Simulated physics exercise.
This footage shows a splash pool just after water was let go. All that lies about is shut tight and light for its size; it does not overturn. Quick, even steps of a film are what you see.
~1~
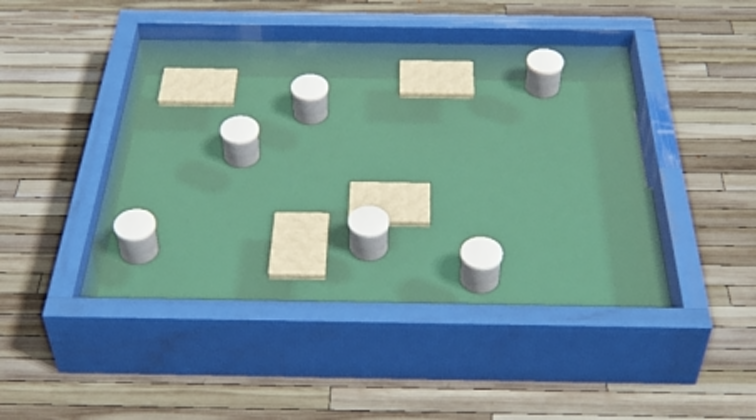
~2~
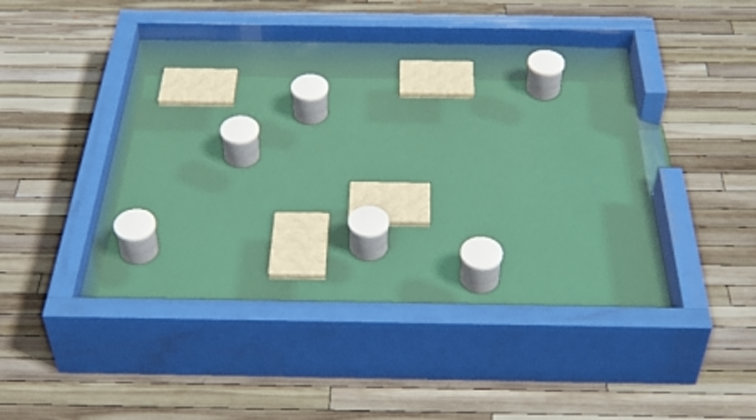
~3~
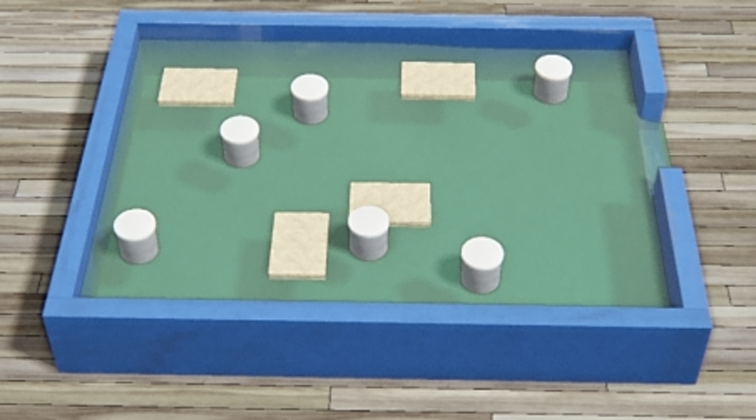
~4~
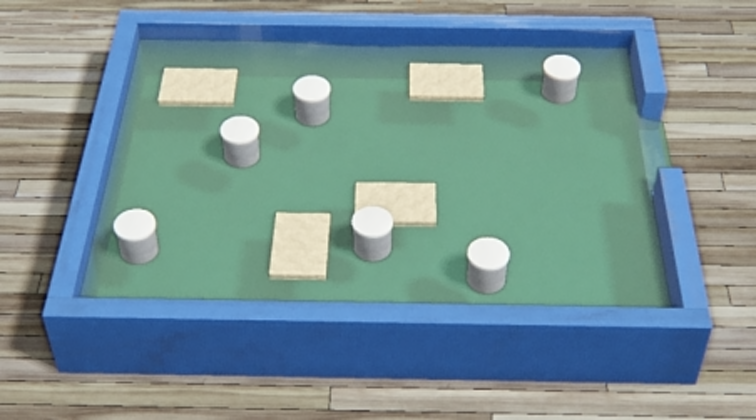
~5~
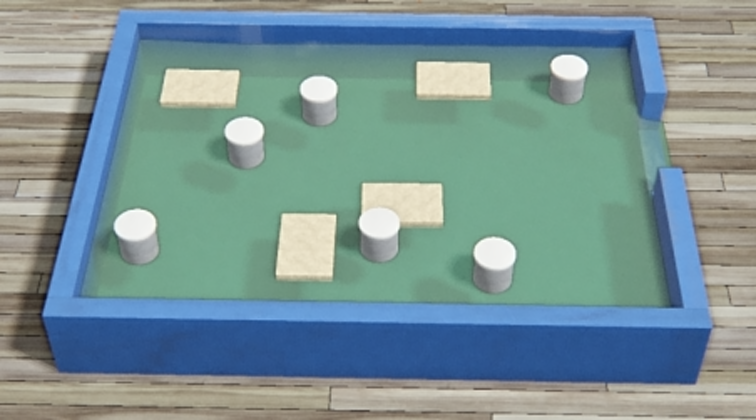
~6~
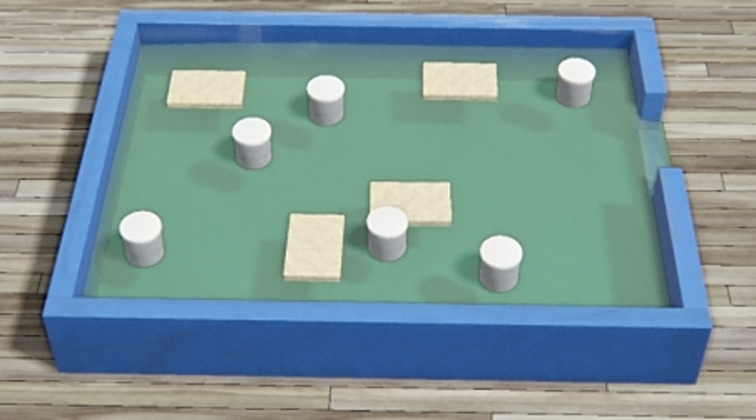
The clip shows a blue-walled pool holding six white cylindrical objects and four flat tan pieces; a gap opens in the right wall, then the upper-right cylinder drifts slightly rightward, followed by small rightward shifts among the others.
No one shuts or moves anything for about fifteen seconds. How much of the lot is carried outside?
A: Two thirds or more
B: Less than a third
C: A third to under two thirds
(B) Less than a third.
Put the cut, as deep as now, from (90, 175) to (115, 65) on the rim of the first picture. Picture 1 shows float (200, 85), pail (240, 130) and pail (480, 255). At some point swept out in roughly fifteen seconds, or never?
In the order given: Flushed out, flushed out, retained.
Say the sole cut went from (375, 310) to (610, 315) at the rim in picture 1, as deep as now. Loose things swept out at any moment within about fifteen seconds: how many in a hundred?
About 40 percent.
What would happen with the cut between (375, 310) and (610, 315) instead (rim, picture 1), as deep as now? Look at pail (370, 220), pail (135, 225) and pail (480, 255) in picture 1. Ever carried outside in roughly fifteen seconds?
Escapes, remains, escapes.
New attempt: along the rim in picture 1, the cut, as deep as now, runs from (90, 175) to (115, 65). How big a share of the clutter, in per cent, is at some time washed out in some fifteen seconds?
My guess is close to 30 percent.
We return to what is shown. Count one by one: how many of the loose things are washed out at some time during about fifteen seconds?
Number: 1.
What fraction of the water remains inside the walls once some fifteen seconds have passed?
Roughly 68 percent.
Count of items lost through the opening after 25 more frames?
Total: 1.
A moment on, 0 of 10 are out; 10 afloat.
Next, 1 of 10 are out; 9 afloat.
Later, 1 of 10 are out; 9 afloat.
In the end, 1 of 10 are out; 9 afloat.
